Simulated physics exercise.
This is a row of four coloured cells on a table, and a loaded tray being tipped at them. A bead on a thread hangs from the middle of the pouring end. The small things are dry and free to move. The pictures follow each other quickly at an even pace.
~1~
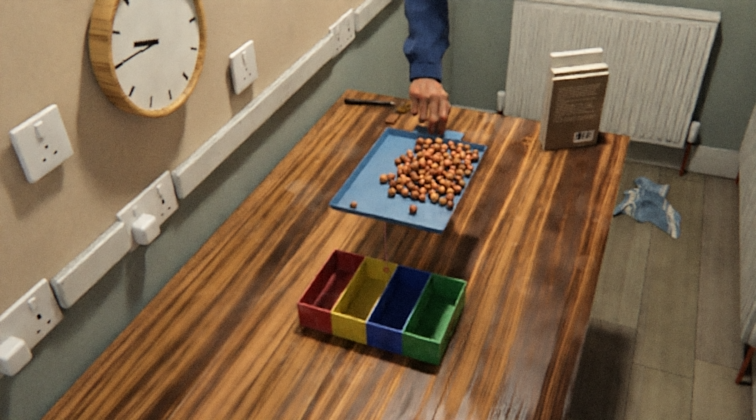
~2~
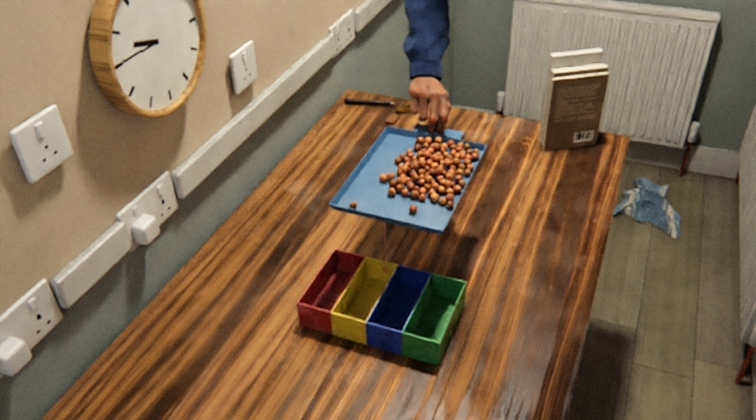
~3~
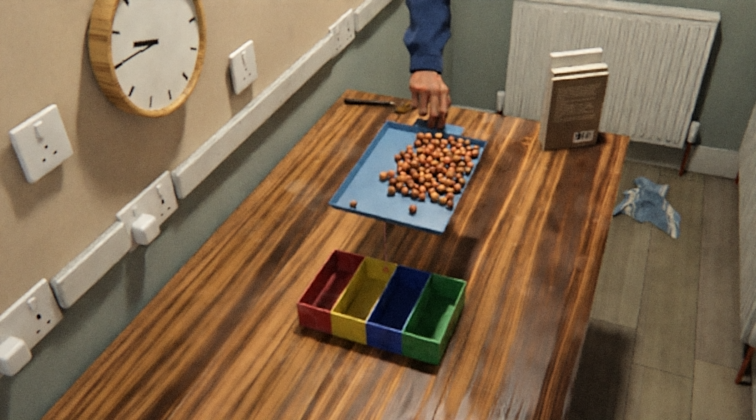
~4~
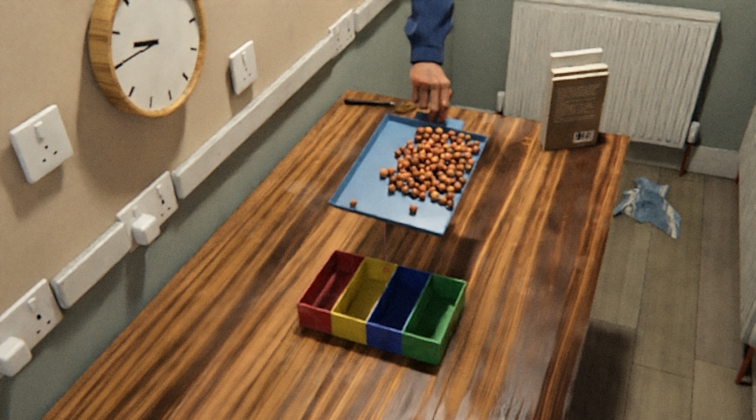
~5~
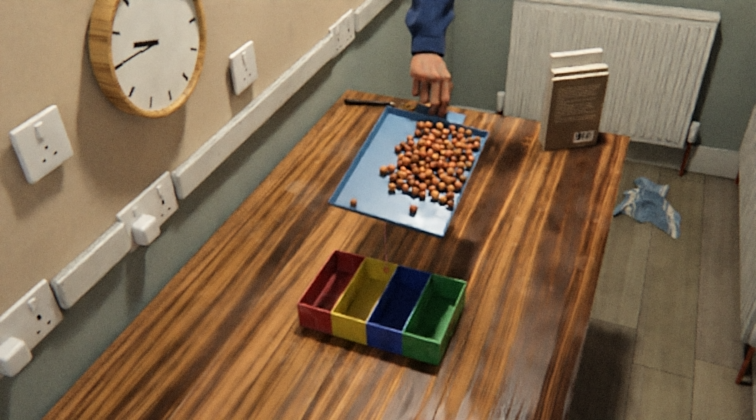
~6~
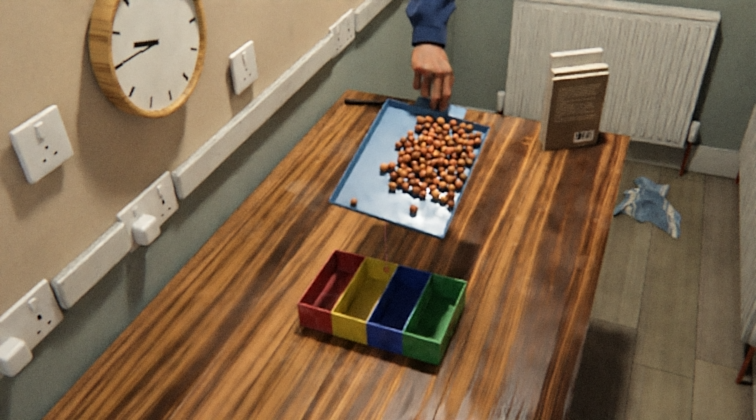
A hand gradually tilts a blue tray of hazelnuts above four coloured cells on a table.
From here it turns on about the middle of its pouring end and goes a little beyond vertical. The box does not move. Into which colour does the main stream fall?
Most goes to the green cell.
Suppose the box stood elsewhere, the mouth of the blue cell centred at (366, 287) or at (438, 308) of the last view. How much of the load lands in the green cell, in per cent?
Roughly 30 per cent, and 10 per cent.
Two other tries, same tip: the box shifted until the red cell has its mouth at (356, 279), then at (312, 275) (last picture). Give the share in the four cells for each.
First some 100, then 50 per cent.
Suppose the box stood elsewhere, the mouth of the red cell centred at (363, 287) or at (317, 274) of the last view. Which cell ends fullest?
The first try: The cell in blue. The second: The green one.
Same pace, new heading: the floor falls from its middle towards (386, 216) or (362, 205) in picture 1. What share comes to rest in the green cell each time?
The first gives 10 %, the second 0 %.
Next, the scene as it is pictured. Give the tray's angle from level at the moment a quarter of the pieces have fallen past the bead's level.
Roughly 65°.
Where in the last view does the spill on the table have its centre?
Around (505, 350).
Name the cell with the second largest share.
In second place: The cell in blue.
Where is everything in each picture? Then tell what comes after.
In the first picture, corners of the pouring end (333, 203) and (441, 227), level; middle of the load (434, 167), hazelnuts; bead on its thread (386, 270); red cell (315, 316); yellow cell (349, 326); blue cell (384, 336); green cell (421, 347).
In the second picture, corners of the pouring end (333, 203) and (441, 228), level; middle of the load (434, 166).
In the third picture, corners of the pouring end (333, 202) and (441, 229), tipped barely, lowest at the right corner; middle of the load (434, 164).
In the fourth picture, corners of the pouring end (333, 201) and (441, 231), tipped a little, lowest at the right corner; middle of the load (434, 161).
In the fifth picture, corners of the pouring end (333, 200) and (441, 233), tipped a little, lowest at the right corner; middle of the load (435, 158).
In the sixth picture, corners of the pouring end (333, 199) and (441, 234), tipped clearly, lowest at the right corner; middle of the load (435, 155); red cell (315, 316); yellow cell (349, 326); blue cell (385, 336); green cell (421, 347).
Just after the last frame, tray tipped steeply; roughly two thirds on the tray; about a tenth in the green cell; just a few in the blue cell; just a few in the yellow cell; about a tenth falling or outside the box.
A moment on, tray tipped past a quarter turn; roughly two thirds in the green cell; roughly a quarter in the blue cell; just a few in the yellow cell; about a tenth falling or outside the box.
Further on, tray tipped past a quarter turn; roughly two thirds in the green cell; roughly a quarter in the blue cell; just a few in the yellow cell; about a tenth falling or outside the box.
When it is over, tray tipped past a quarter turn; roughly two thirds in the green cell; roughly a quarter in the blue cell; just a few in the yellow cell; not one in the red cell; about a tenth outside the box.
